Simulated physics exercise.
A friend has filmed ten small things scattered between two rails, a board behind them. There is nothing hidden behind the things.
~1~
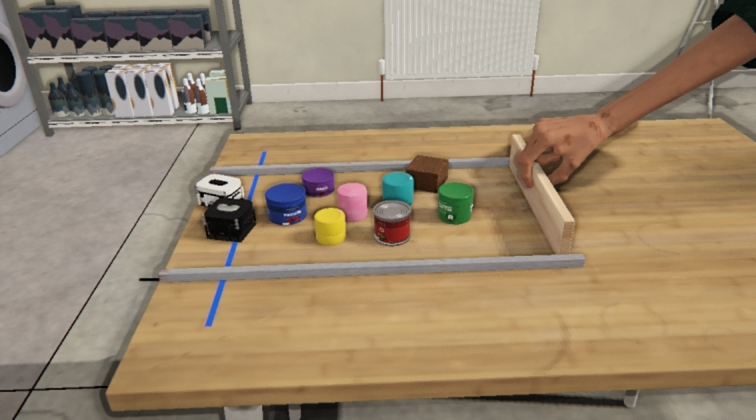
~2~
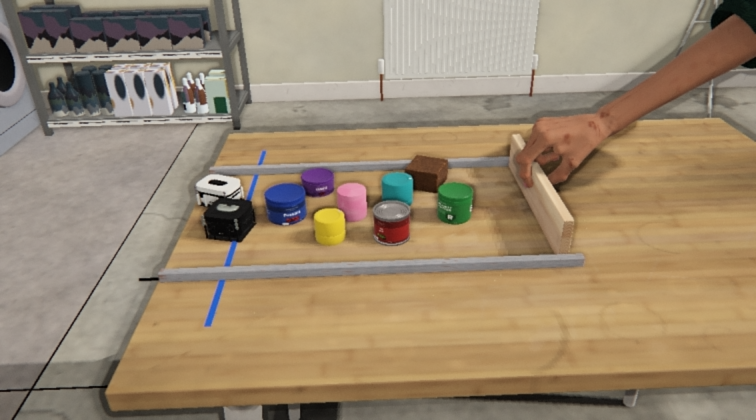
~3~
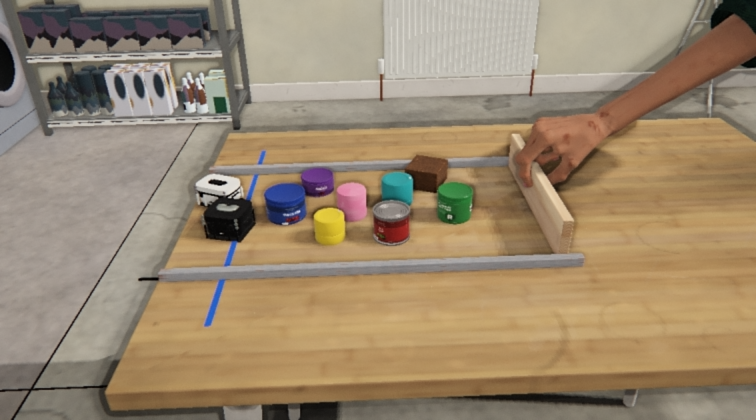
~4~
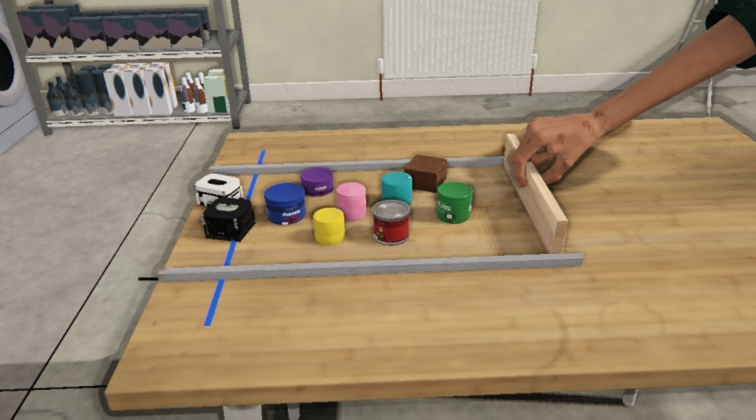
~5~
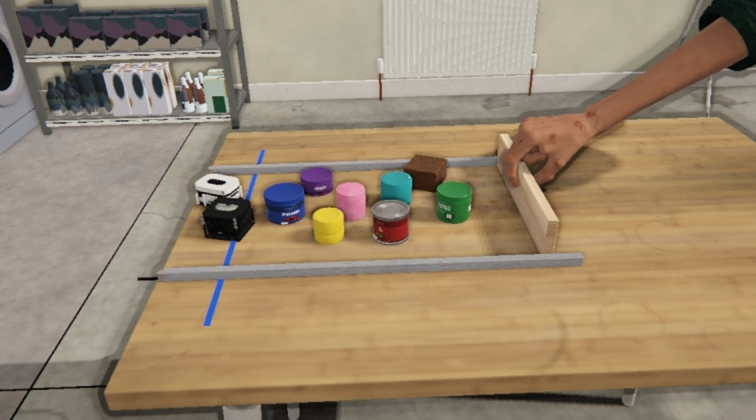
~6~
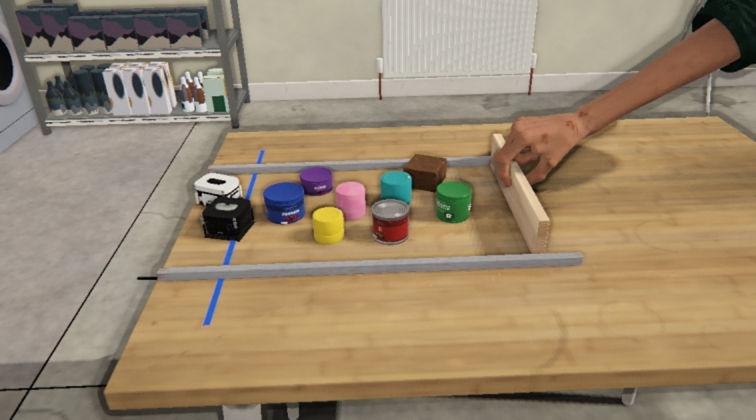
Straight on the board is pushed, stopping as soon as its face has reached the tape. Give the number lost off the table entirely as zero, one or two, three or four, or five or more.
Lost off the table: Three or four.
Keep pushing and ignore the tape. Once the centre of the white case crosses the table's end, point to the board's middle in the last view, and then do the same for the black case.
With the white case it sits around (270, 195), with the black case around (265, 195).
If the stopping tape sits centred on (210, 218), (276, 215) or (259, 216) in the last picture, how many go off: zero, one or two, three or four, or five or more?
First 5 or more, next no fall at all, finally 3 or 4.
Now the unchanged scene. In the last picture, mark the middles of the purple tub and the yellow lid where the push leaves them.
In the last picture the first middle sits at (198, 186) and the other at (185, 227).
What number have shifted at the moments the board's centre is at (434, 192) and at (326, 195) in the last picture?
2 and 9.
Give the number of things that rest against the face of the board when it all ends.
4 touch it.
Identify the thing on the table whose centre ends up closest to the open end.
Result: The purple tub.
Soon after, none off yet; white case at rest near (218, 191); black case at rest near (228, 218); blue tub at rest near (285, 203).
Then, none off yet; white case at rest near (218, 191); black case moved a little near (217, 221); blue tub moved about its own width near (257, 204).
By the end, the number that fall off is three or four; fallen, blue tub, black case and white case.
